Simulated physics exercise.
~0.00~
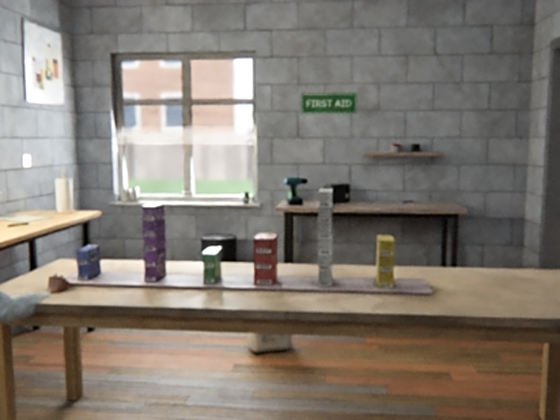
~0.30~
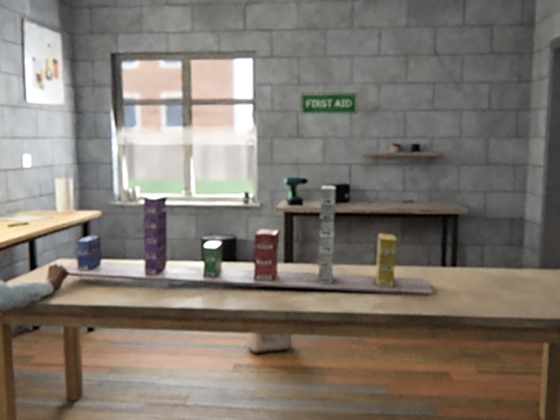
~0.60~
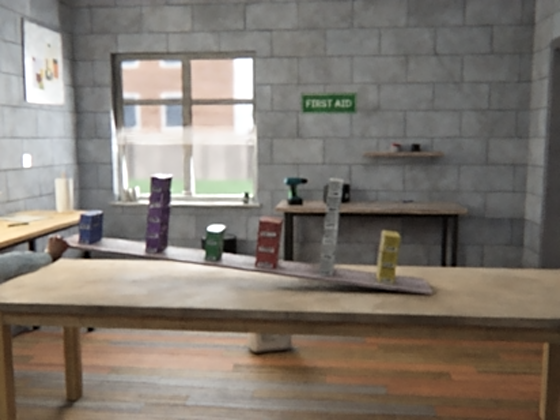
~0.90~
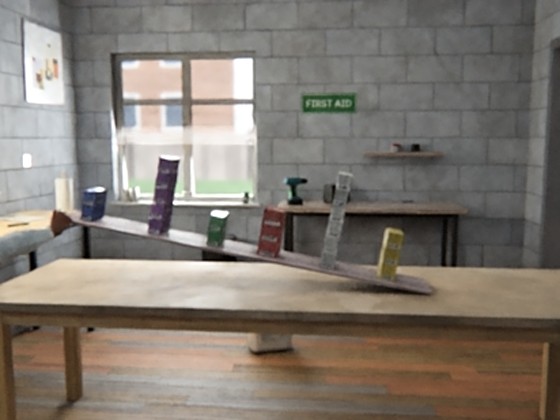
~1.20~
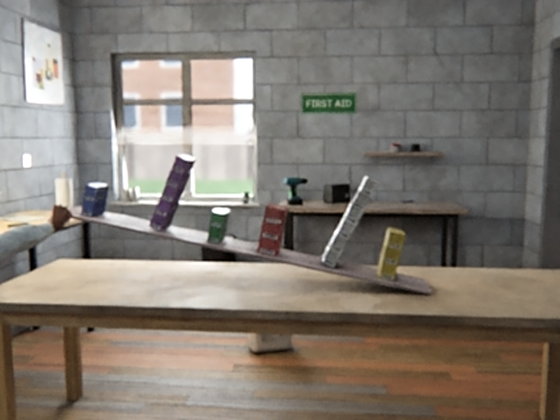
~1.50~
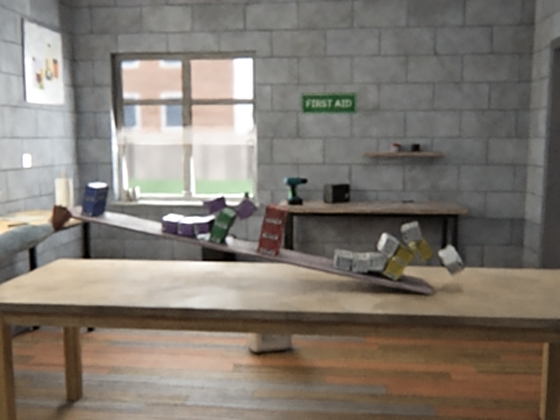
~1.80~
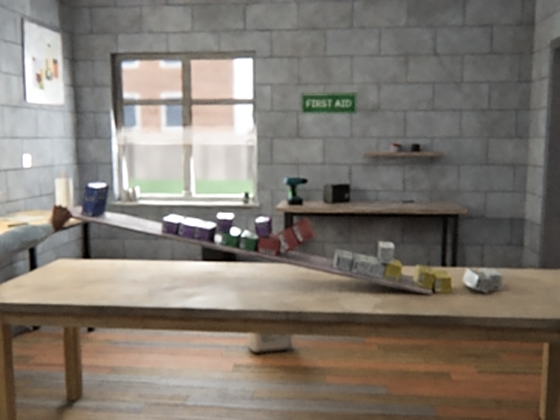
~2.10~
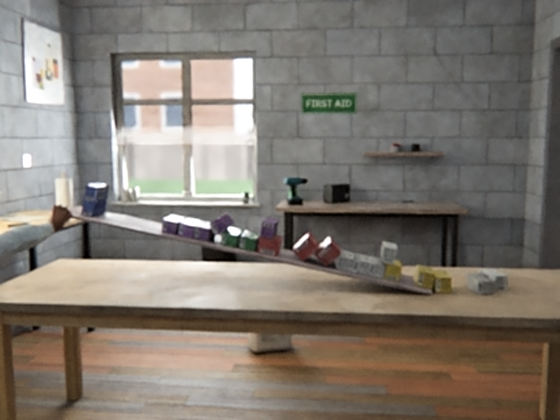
Wooden board lifted at its left end by a hand, sloping until most packet stacks topple rightward, the blue one still standing.
